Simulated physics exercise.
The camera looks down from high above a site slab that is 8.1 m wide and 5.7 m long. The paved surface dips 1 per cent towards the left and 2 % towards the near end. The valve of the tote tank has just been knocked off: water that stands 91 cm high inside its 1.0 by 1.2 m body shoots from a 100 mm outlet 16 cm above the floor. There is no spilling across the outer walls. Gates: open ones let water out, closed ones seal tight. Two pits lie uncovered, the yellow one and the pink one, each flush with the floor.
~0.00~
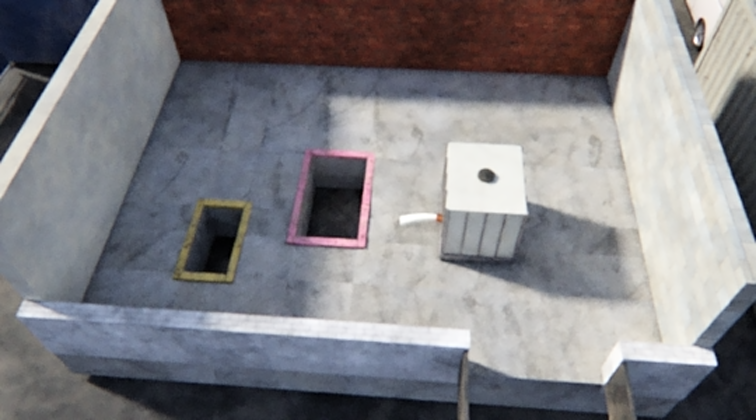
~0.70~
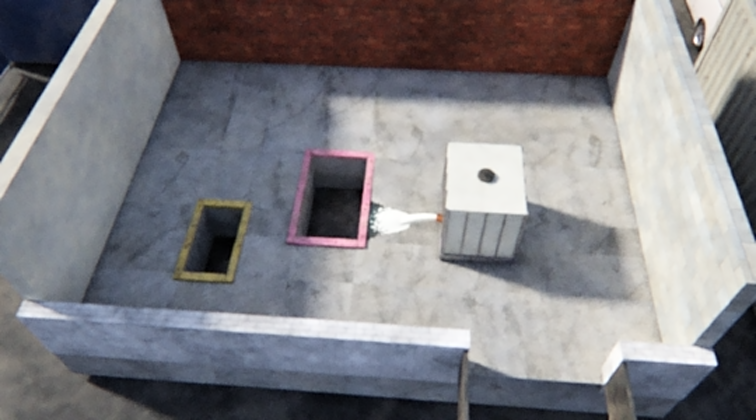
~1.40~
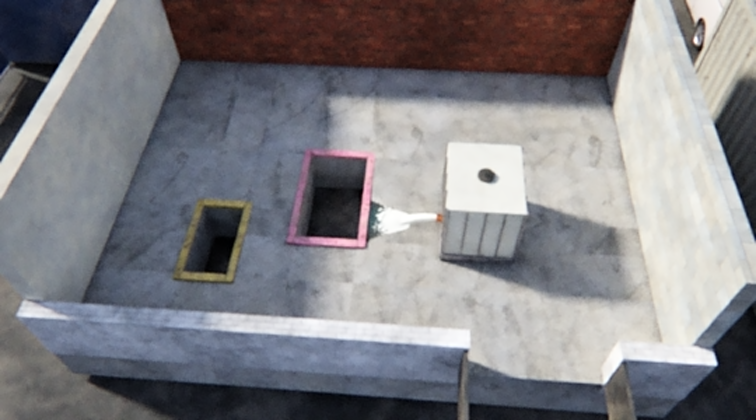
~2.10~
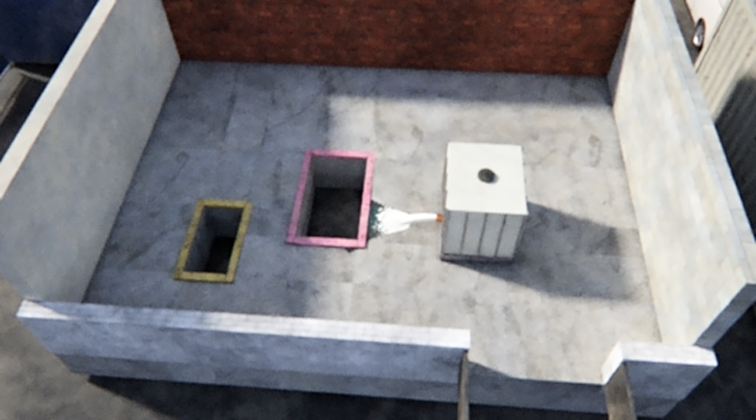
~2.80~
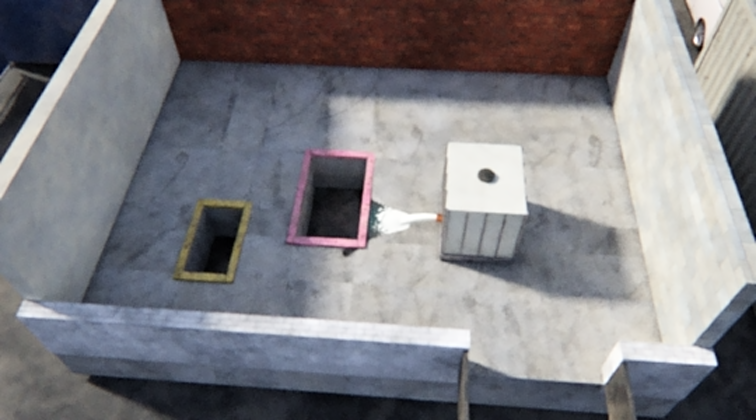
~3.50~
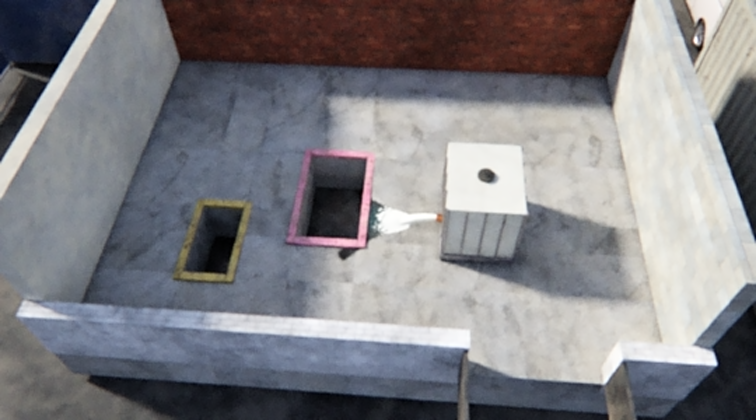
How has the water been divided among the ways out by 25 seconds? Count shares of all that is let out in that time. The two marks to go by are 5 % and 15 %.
Going by the marks: The gate with under 5 %, the yellow pit with less than 5 %, the pink pit with above 15 %.
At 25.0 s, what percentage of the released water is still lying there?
Close to 6 percent.
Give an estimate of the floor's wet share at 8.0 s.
It comes to about 0 percent wet.
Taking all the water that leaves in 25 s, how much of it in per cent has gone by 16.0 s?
It comes to around 70 percent.
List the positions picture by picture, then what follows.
In the first frame, the jet has just started at (424, 218); the ground is still dry.
In the second frame, from the spout at (424, 218) the water has spread over 0.3 m2; its tip is at (365, 201), and it is 2.1 cm deep on average.
In the third frame, the jet leaves at (424, 218); the sheet reaches (365, 201), 1.3 m away, and wets 0.3 m2.
In the fourth frame, from the spout at (424, 218) the water has spread over 0.3 m2; its tip is at (365, 201), and it is 2.1 cm deep on average.
In the fifth frame, the jet leaves at (424, 218); the sheet reaches (365, 201), 1.3 m away, and wets 0.3 m2.
In the sixth frame, from the spout at (424, 218) the water has spread over 0.3 m2; its tip is at (365, 201), and it is 2.1 cm deep on average.
After 5.0 s water covers under 5 % of the floor and is deepest (5 cm) near (394, 221); gone so far, the gate 0 %, the yellow pit 0 %, the pink pit 22 %.
After 8.0 s water covers under 5 % of the floor and is deepest (5 cm) near (394, 221); gone so far, the gate 0 %, the yellow pit 0 %, the pink pit 35 %.
After 12.0 s water covers under 5 % of the floor and is deepest (5 cm) near (394, 221); gone so far, the gate 0 %, the yellow pit 0 %, the pink pit 51 %.
After 16.0 s water covers under 5 % of the floor and is deepest (5 cm) near (394, 221); gone so far, the gate 0 %, the yellow pit 0 %, the pink pit 66 %.
After 25.0 s water covers 5 % of the floor and is deepest (6 cm) near (405, 221); gone so far, the gate 0 %, the yellow pit 0 %, the pink pit 95 %.
